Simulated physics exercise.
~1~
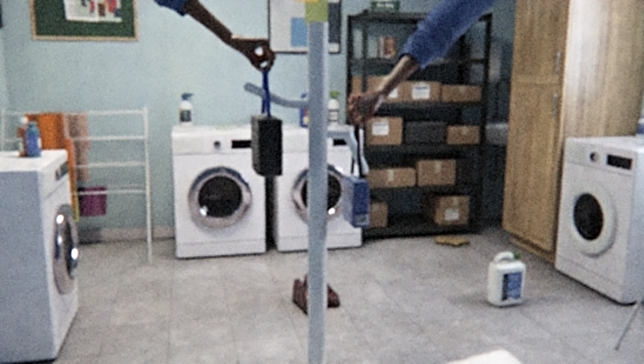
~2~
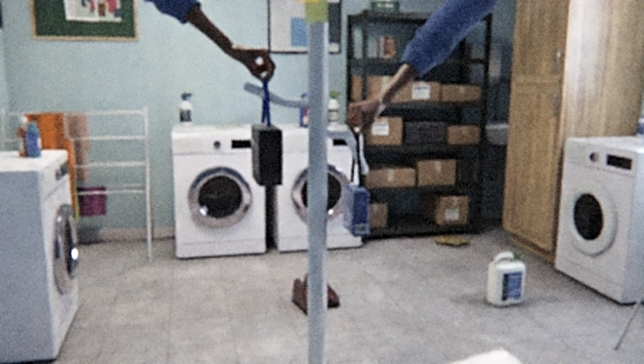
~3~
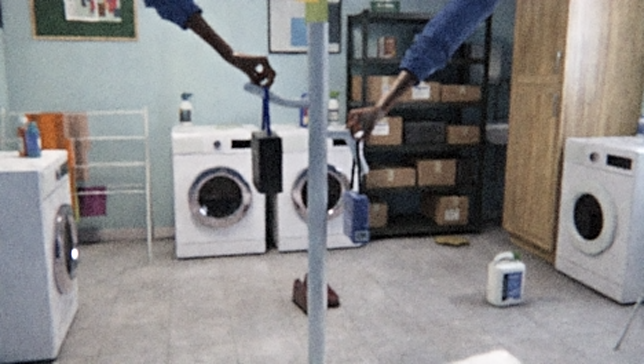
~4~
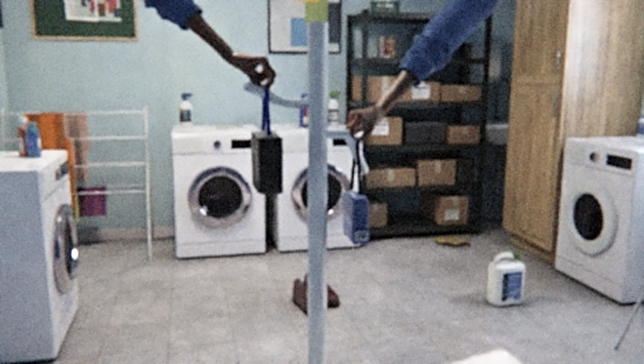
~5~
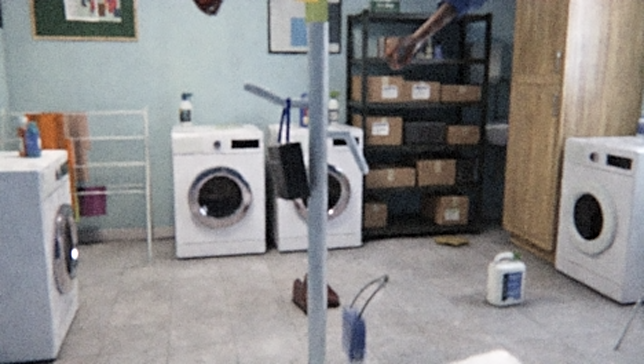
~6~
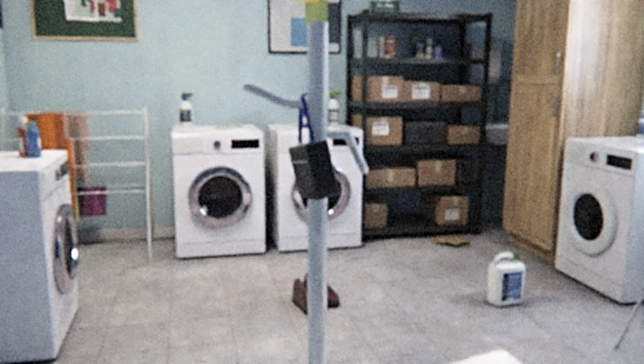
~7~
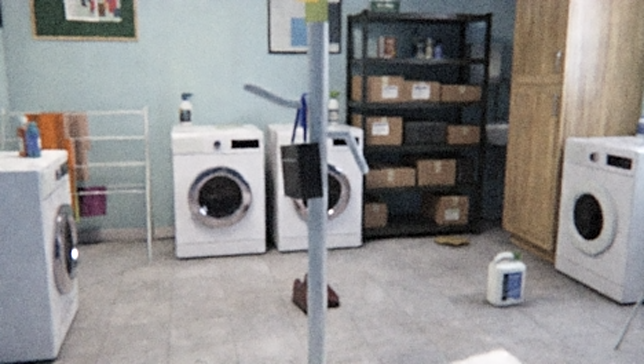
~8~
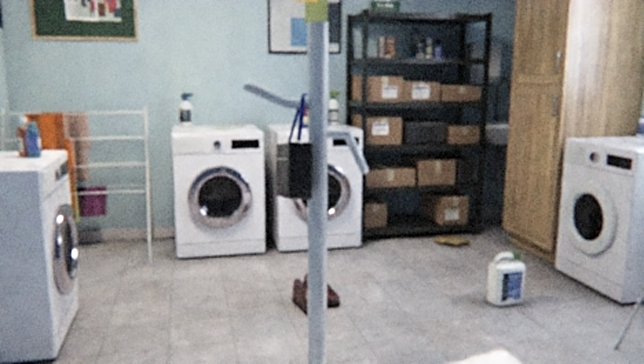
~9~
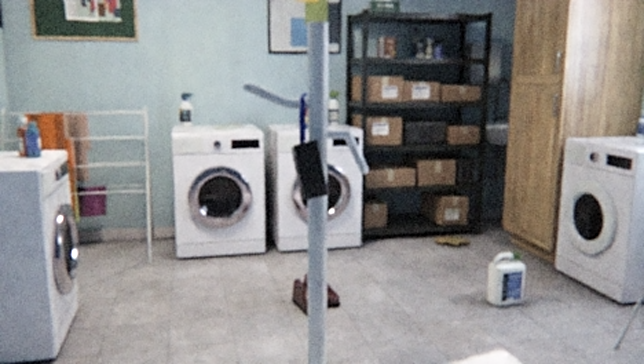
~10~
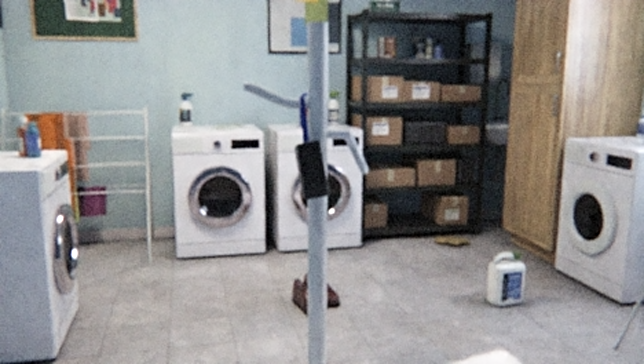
Two hands release a black case, which swings and stays hanging, and a blue pouch, which falls.
